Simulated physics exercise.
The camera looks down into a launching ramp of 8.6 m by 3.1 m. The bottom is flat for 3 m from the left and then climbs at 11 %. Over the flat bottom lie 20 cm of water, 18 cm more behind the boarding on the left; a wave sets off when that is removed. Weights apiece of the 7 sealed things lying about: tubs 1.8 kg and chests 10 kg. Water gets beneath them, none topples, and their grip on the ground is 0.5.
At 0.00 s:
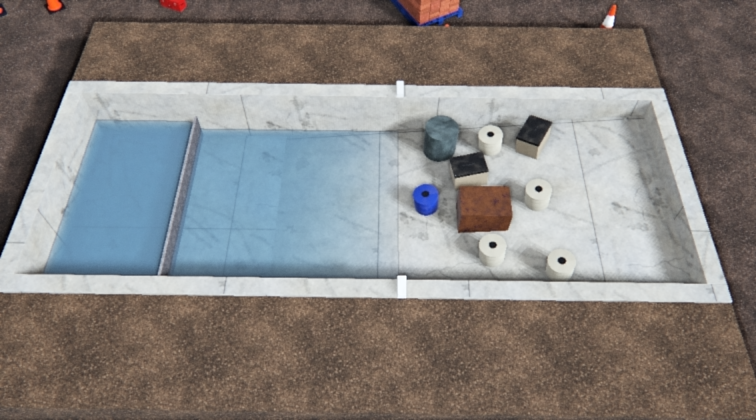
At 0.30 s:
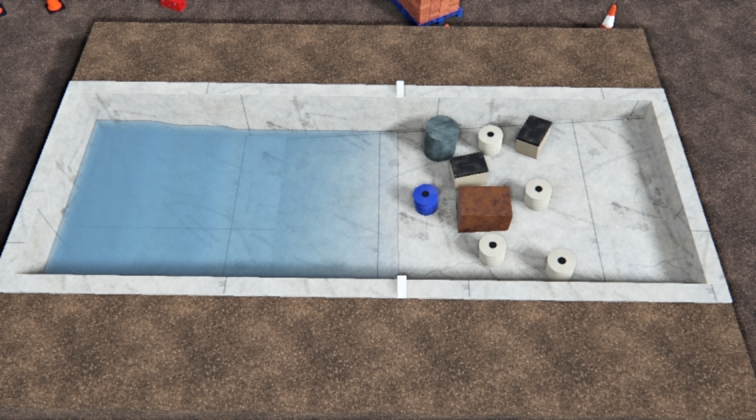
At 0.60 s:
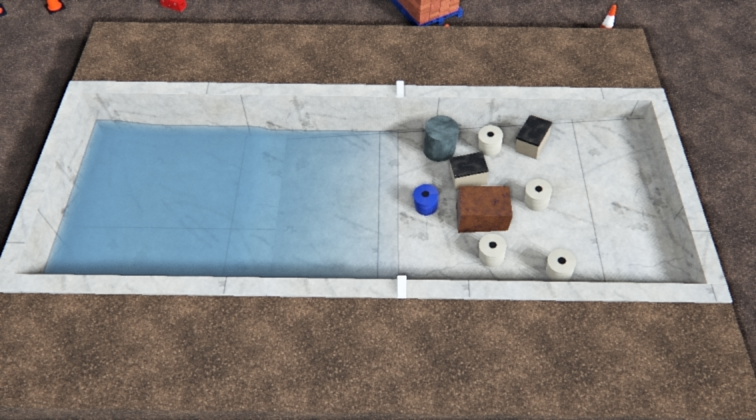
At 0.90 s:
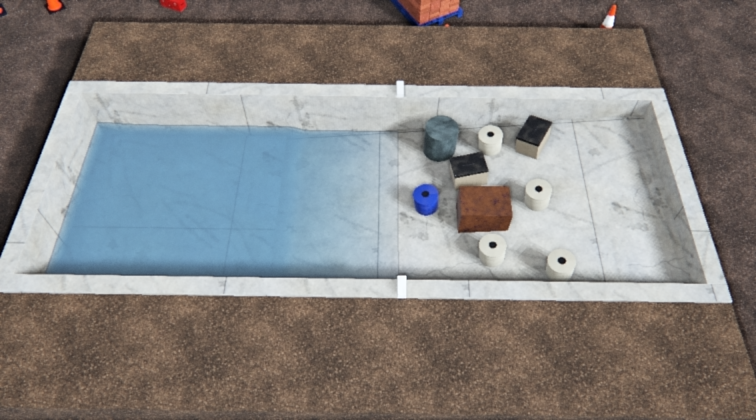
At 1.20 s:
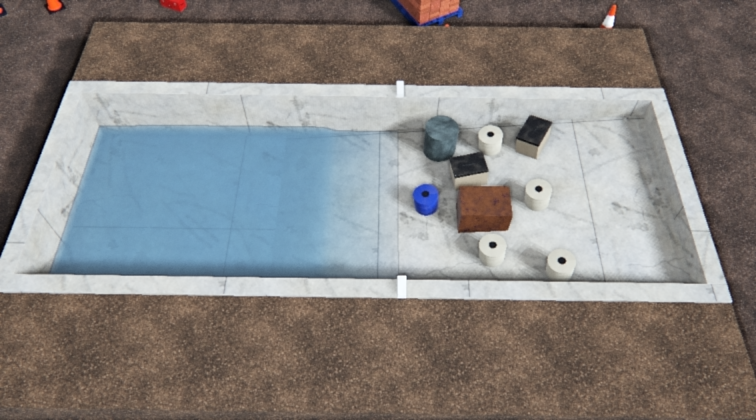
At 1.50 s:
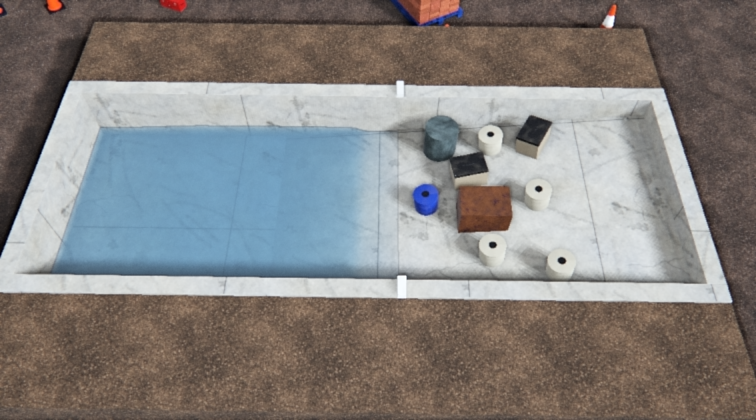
A divider disappears from the pool's left side, and the water ripples slightly beside motionless objects.
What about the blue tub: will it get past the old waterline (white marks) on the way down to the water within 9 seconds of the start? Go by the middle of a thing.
Blue tub crosses.
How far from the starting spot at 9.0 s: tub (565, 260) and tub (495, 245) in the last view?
In turn: 0 cm, 250 cm.
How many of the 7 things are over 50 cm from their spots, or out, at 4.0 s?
I count 0.
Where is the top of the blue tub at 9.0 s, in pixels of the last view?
Around (307, 180).
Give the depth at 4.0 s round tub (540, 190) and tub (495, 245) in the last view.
Roughly 1 and 4 cm.
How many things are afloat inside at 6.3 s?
At that moment 3.
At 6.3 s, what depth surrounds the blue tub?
About 19 cm.
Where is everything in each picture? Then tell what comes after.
The blue tub at (428, 194), on the bottom; 14.5 m2 under water; 0 of 7 have shifted, in the first frame.
The blue tub at (428, 194), on the bottom; water covers 14.5 m2; 0 of 7 have shifted, in the second frame.
The blue tub at (428, 194) rests on the ground; 14.5 m2 under water; 0 of 7 have shifted, in the third frame.
The blue tub at (428, 194) rests on the ground; water covers 14.5 m2; 0 of 7 have shifted, in the fourth frame.
The blue tub at (428, 194), on the bottom; 14.5 m2 under water; 0 of 7 have shifted, in the fifth frame.
The blue tub at (428, 194), on the bottom; 14.5 m2 under water; 0 of 7 have shifted, in the sixth frame.
After 2.1 s the blue tub is near (428, 194), 0.0 m from its start, aground; 0 of 7 are over the mark; 0 afloat.
After 4.0 s the blue tub is near (421, 195), 0.1 m from its start, afloat; 0 of 7 are over the mark; 3 afloat.
After 6.3 s the blue tub is near (306, 192), 1.8 m from its start, afloat; 1 of 7 are over the mark; 3 afloat.
After 9.0 s the blue tub is near (307, 180), 1.8 m from its start, afloat; 2 of 7 are over the mark; 2 afloat.
